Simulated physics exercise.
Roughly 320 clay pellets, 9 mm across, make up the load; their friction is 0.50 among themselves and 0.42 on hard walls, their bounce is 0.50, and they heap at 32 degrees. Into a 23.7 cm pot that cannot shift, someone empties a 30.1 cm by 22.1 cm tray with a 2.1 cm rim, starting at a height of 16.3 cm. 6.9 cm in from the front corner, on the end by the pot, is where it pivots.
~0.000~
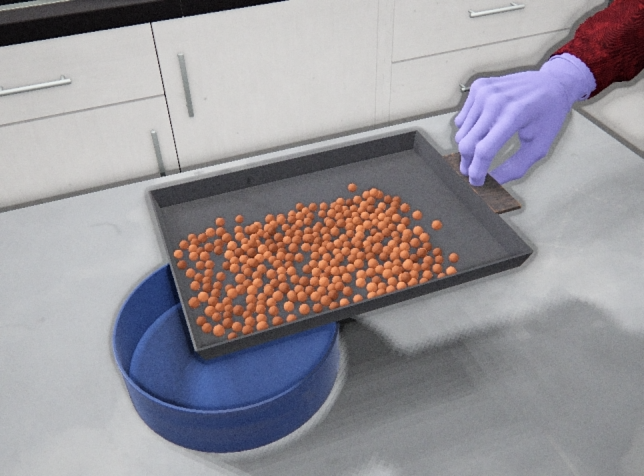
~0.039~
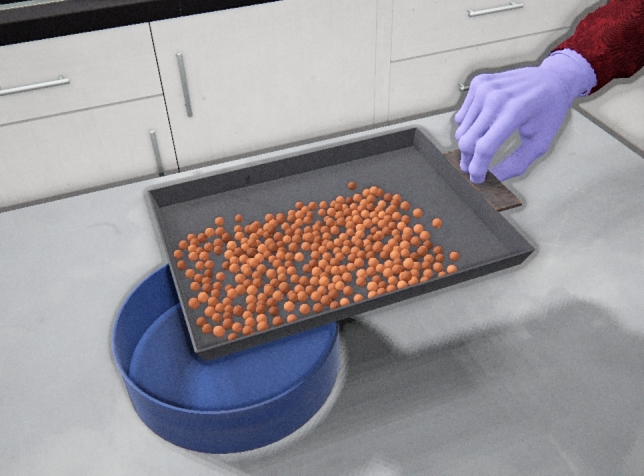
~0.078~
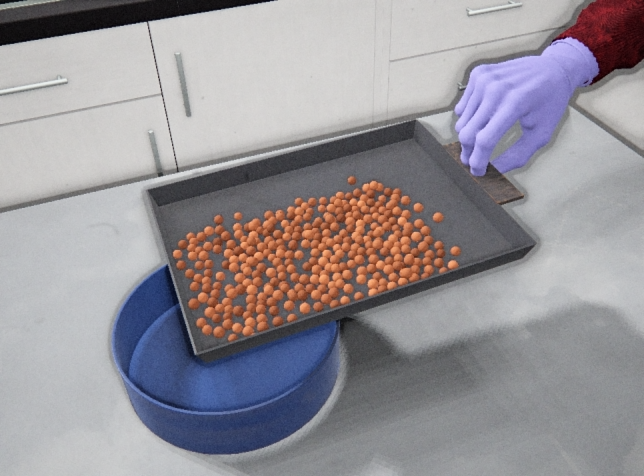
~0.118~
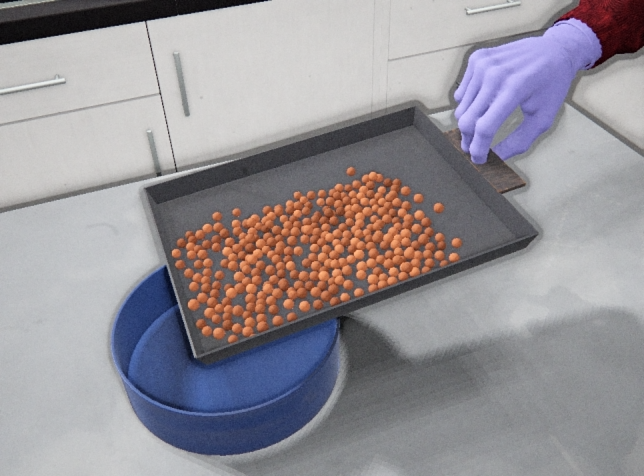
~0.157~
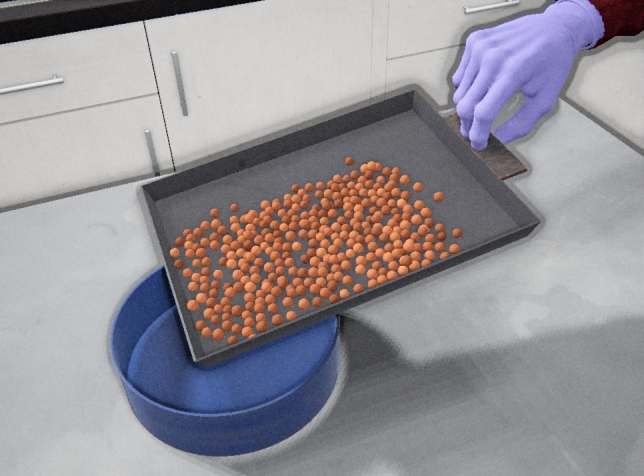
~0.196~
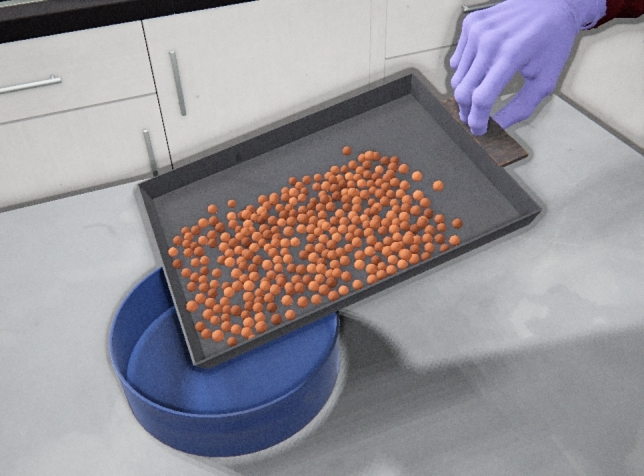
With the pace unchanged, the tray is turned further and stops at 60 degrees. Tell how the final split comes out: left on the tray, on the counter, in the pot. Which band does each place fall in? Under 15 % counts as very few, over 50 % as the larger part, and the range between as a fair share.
Left on the tray: The larger part. Counter: Very few. Pot: Very few.
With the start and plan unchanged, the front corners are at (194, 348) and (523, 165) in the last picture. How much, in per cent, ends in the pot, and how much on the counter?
Pot 5; counter 15.
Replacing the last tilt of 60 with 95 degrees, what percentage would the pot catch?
Roughly 10 percent.
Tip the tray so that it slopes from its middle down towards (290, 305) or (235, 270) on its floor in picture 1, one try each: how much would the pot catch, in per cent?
That would be close to 0 per cent, then close to 0 per cent.
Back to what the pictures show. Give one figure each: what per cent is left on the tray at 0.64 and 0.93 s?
100 then 95.
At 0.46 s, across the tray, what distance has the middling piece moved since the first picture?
3 cm.
Then, at 0.46 s, tilt 36 degrees; the tray holds 100 %, the pot 0 %.
After 0.64 s, tilt 52 degrees; the tray holds 100 %, the pot 0 %.
After 0.93 s, tilt 60 degrees; the tray holds 95 %, the pot 0 %.
In the end, at 1.5 s, tray 95 %, counter 5 %, pot 0 %.
